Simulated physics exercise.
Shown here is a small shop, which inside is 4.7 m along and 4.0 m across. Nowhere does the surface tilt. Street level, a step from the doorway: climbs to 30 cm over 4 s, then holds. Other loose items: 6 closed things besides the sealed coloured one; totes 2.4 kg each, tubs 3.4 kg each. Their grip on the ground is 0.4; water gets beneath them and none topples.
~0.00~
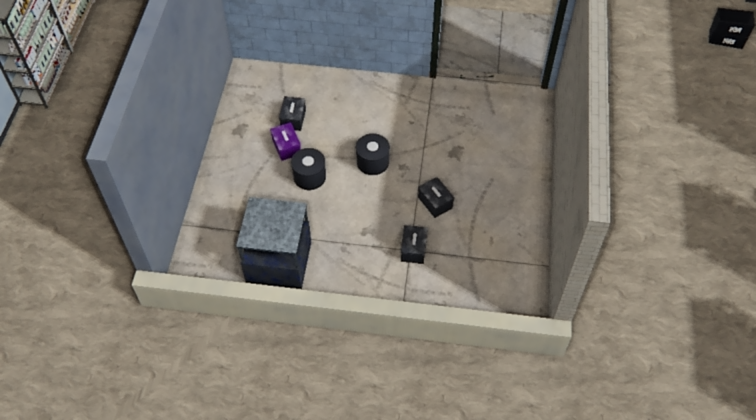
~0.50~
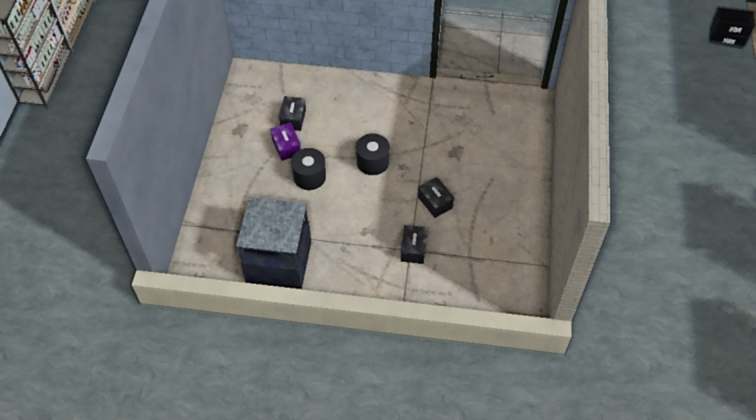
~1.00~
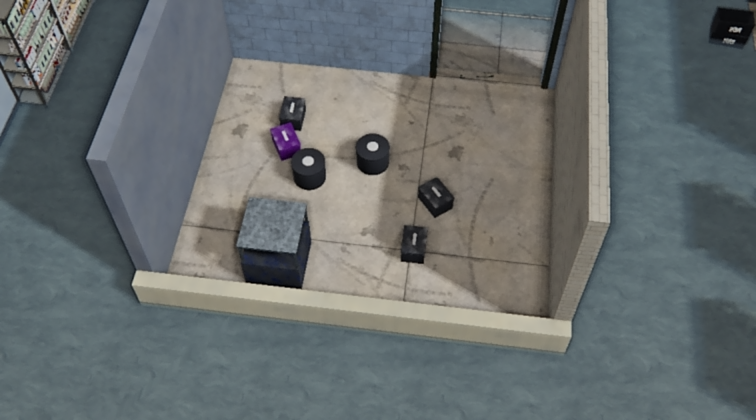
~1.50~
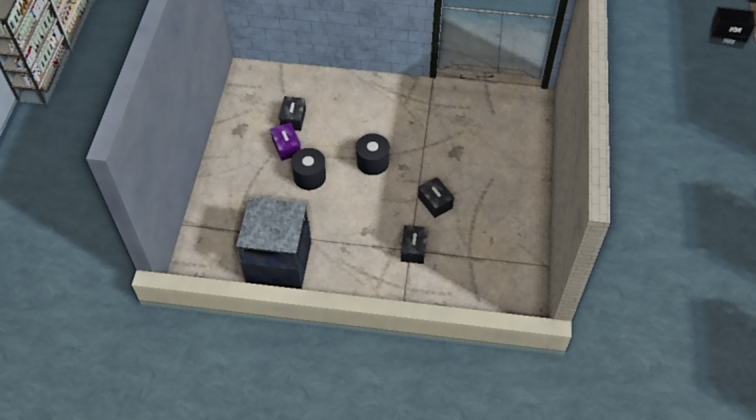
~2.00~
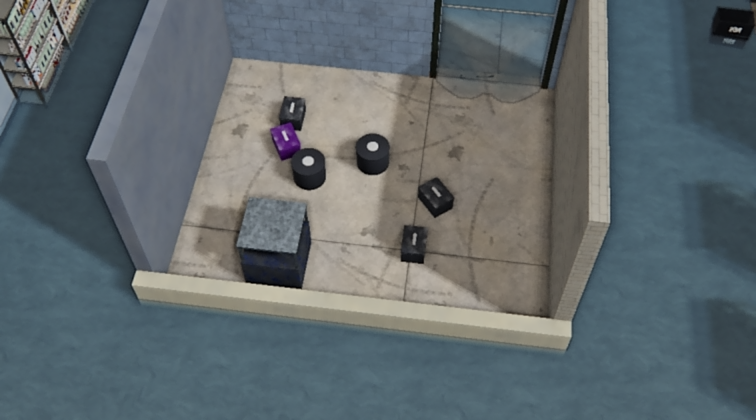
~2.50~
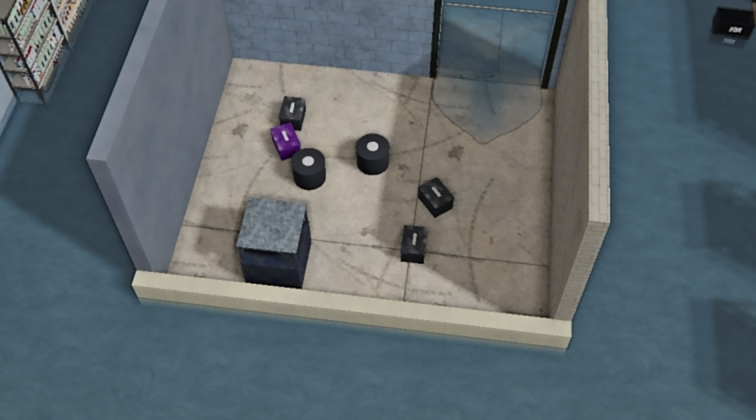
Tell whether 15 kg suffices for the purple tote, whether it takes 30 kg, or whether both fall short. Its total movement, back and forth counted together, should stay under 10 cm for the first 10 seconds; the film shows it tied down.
It takes 30 kg.
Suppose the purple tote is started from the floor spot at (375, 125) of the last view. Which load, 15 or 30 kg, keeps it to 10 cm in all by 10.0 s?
Well, any option works.
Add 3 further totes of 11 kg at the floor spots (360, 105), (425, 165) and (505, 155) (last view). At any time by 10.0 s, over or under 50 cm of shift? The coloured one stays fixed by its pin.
First: Inside the limit; second: Beyond the limit; third: Beyond the limit.
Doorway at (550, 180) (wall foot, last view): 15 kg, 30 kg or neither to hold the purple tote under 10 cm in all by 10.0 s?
Okay, so only the heavy mass does.
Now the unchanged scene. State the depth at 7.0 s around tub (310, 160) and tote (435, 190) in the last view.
3 and 21 cm.
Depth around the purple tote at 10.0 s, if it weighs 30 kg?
Around 9 cm.
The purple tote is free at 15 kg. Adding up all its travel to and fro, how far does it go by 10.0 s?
Close to 40 centimetres all told.
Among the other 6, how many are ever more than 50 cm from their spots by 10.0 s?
Count: 5.
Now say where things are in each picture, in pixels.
The purple tote at (285, 136), on the bottom; 0.0 m2 under water; 0 of 7 have shifted, in the first picture.
The purple tote at (285, 136) rests on the ground; 0.0 m2 under water; 0 of 7 have shifted, in the second picture.
The purple tote at (285, 136) rests on the ground; 0.0 m2 under water; 0 of 7 have shifted, in the third picture.
The purple tote at (285, 136) rests on the ground; 0.0 m2 under water; 0 of 7 have shifted, in the fourth picture.
The purple tote at (285, 136), on the bottom; 0.3 m2 under water; 0 of 7 have shifted, in the fifth picture.
The purple tote at (285, 136), on the bottom; water covers 1.2 m2; 0 of 7 have shifted, in the sixth picture.
After 3.5 s the purple tote would be 0 cm from its start with 15 kg and 0 cm from its start with 30 kg; 0 cm of water round it then.
After 4.5 s the purple tote would be 0 cm from its start with 15 kg and 0 cm from its start with 30 kg; 0 cm of water round it then.
After 7.0 s the purple tote would be 0 cm from its start with 15 kg and 0 cm from its start with 30 kg; 2 cm of water round it then.
After 10.0 s the purple tote would be 41 cm from its start with 15 kg and 1 cm from its start with 30 kg; 9 cm of water round it then.
